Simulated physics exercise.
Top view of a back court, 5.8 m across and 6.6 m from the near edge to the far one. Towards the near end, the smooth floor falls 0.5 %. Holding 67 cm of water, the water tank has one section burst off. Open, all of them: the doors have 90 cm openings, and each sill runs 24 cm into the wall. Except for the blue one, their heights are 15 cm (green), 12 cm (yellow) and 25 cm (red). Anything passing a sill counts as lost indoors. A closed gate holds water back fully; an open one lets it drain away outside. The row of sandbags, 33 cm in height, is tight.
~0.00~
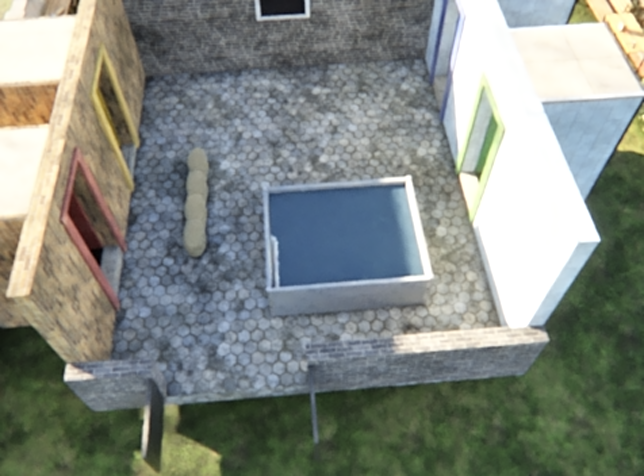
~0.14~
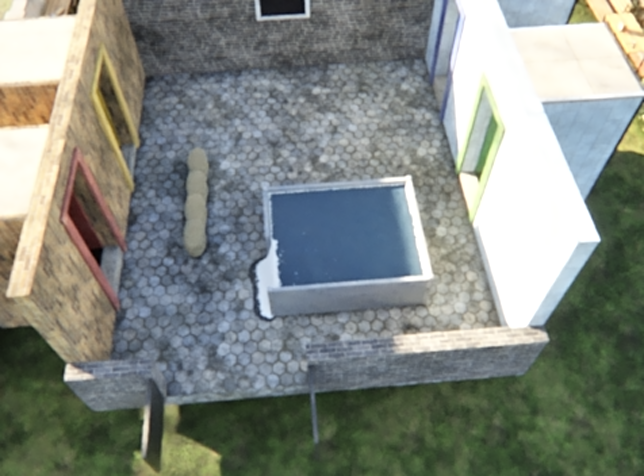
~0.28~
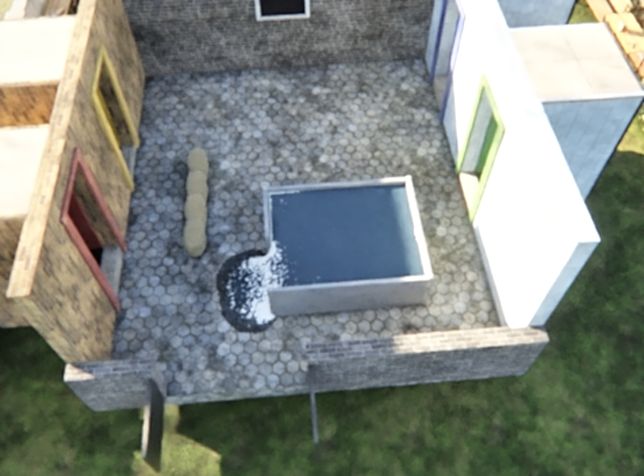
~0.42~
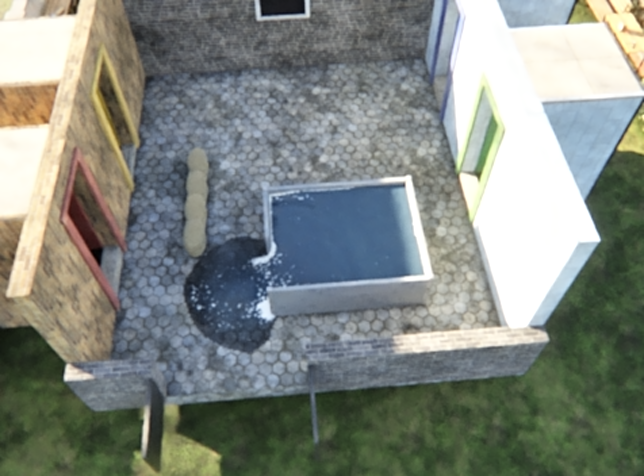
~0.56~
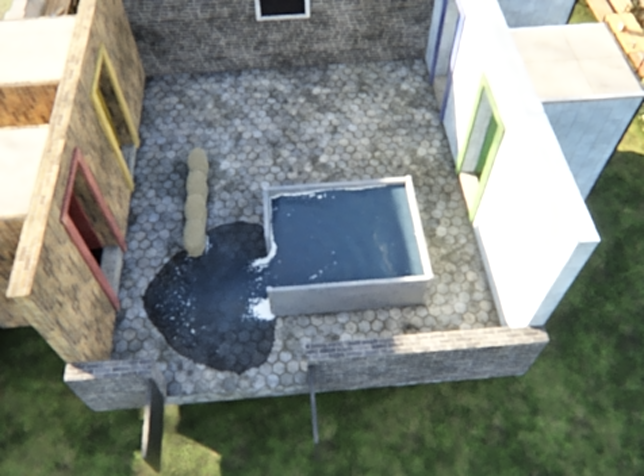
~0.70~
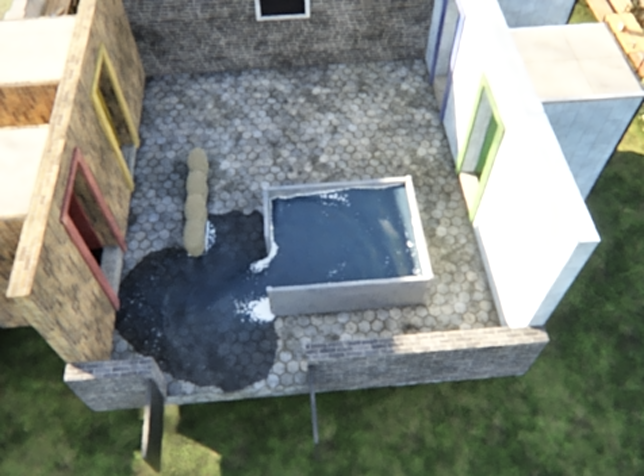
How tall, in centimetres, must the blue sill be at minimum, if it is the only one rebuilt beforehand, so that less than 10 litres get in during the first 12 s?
It needs to be at least 6.5 cm tall.
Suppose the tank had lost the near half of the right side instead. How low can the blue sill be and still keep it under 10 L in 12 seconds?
About 6.0 centimetres.
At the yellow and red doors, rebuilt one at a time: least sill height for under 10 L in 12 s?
Some 5.5 cm for yellow, some 29 cm for red.
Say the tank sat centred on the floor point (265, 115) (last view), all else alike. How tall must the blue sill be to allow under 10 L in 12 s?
You'd need some 7.5 cm.
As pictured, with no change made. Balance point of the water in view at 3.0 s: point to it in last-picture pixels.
The water is centred near (262, 264).
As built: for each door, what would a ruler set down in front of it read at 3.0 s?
Depths in cm: Green 0, yellow 5, red 25, blue 0.
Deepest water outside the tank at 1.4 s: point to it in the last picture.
Around pixel (108, 385).
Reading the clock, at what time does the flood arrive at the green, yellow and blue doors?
Green = 9.5 s, yellow = 1.8 s, blue = 7.5 s.
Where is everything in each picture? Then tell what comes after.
The water tank at (343, 234) is whole and still, 67 cm deep; the blue door at (446, 58) is dry, in the first frame.
The gap is at (273, 280), the front 0.3 m out at (254, 272); the back of the water tank holds 67 cm, in the second frame.
The gap is at (273, 281), the front 0.8 m out at (223, 291); the back of the water tank holds 67 cm, in the third frame.
The gap is at (273, 281), the front 1.3 m out at (192, 304); the back of the water tank holds 67 cm, in the fourth frame.
The gap is at (273, 281), the front 1.9 m out at (149, 304); the back of the water tank holds 67 cm, in the fifth frame.
Water pours out at (273, 280) and has run 2.4 m, to (116, 317); about 5 cm deep outside, 63 cm at the back; the blue door at (446, 58), 5.2 m from the gap, is still 4.6 m from the nearest water, in the sixth frame.
After 1.4 s water covers 20 % of the floor, deepest (48 cm) near (108, 385); it has not reached the blue door.
After 3.0 s water covers 35 % of the floor, deepest (28 cm) near (108, 385); it has not reached the blue door.
After 12.0 s water covers 90 % of the floor, deepest (8 cm) near (108, 385); 7 cm at the blue door, 0 litres in over its 23 cm sill.
At the blue door as built, the water arrived by 7.4 s and peaked near 9 cm at 8.8 s.
Run again over the same 12 s with other heights there, 14 litres in over 6 cm, 7 litres over 7 cm. The limit of 10 litres is kept from about 6.5 cm up.
